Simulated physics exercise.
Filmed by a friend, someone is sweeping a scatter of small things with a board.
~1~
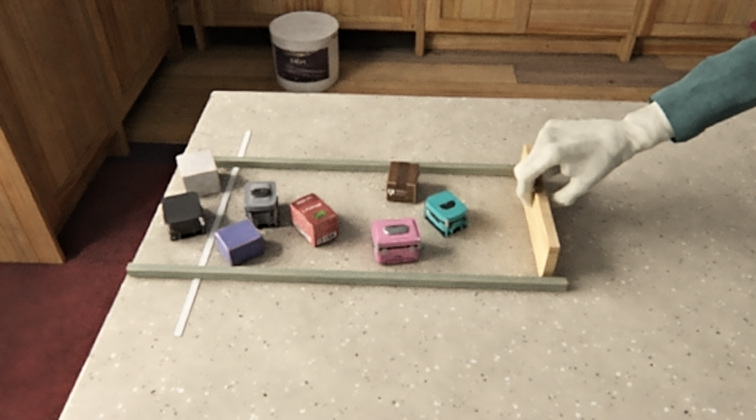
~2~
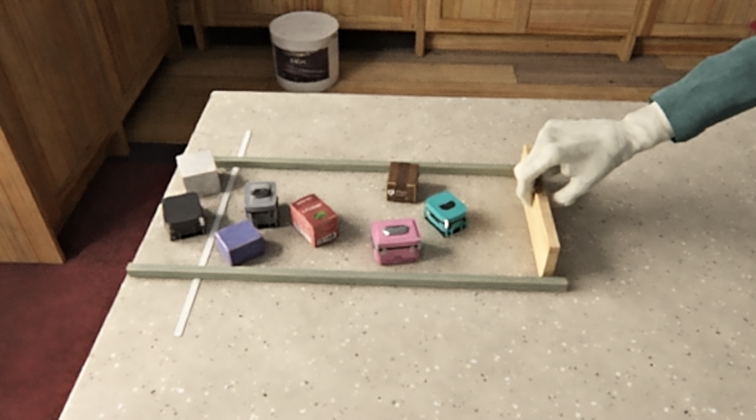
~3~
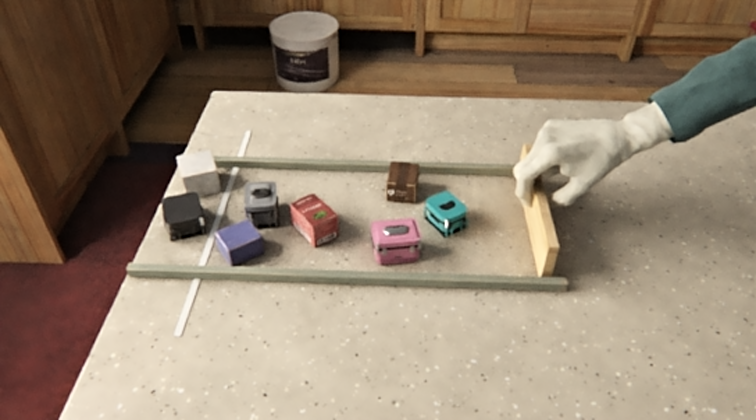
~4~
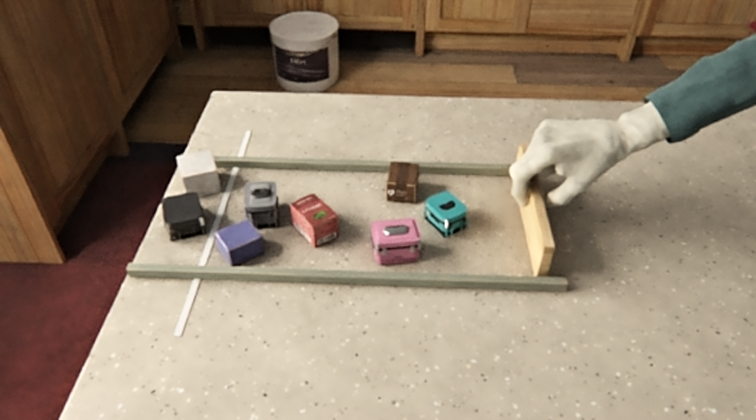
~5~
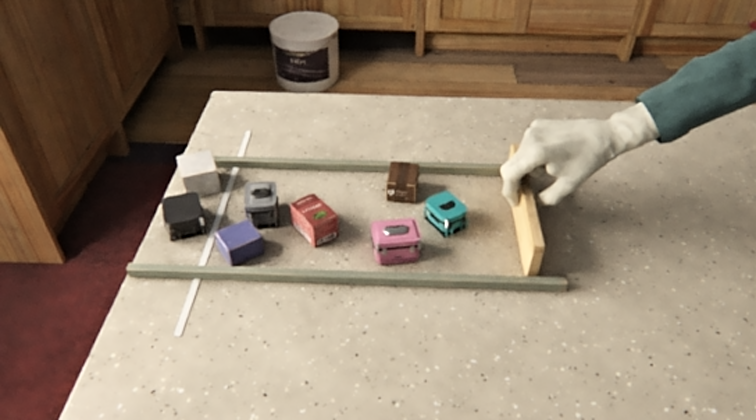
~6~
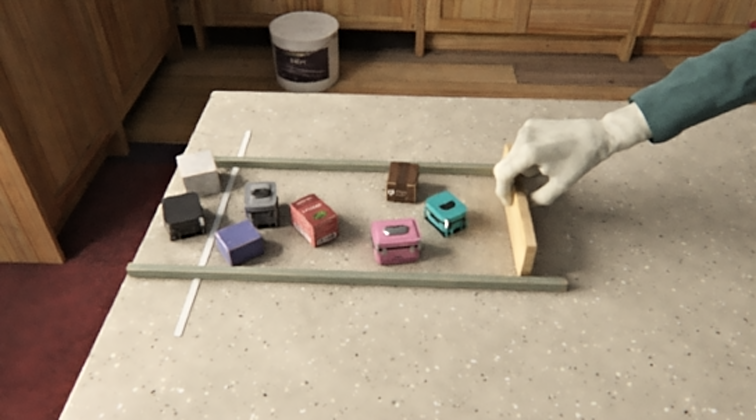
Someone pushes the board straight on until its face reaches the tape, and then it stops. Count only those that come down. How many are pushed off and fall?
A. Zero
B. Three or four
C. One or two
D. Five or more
Option C: One or two.
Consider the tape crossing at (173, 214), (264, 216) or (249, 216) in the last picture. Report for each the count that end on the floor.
Respectively, 6, 0 and 1.
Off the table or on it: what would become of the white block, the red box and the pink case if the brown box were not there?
White block safe, red box safe, pink case safe.
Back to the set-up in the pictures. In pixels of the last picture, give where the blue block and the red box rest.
The blue block stops around (146, 235); the red box around (175, 204).
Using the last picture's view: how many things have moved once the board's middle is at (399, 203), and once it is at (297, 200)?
That makes 3 at the first spot and 6 at the second.
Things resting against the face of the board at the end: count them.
3 in contact.
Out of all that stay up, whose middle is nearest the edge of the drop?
It's the blue block that is foremost.
Soon after, none off yet; white block at rest near (199, 174); black case at rest near (184, 216); blue block at rest near (240, 243).
In the end, the number that fall off is one or two; gone, grey case and black case.
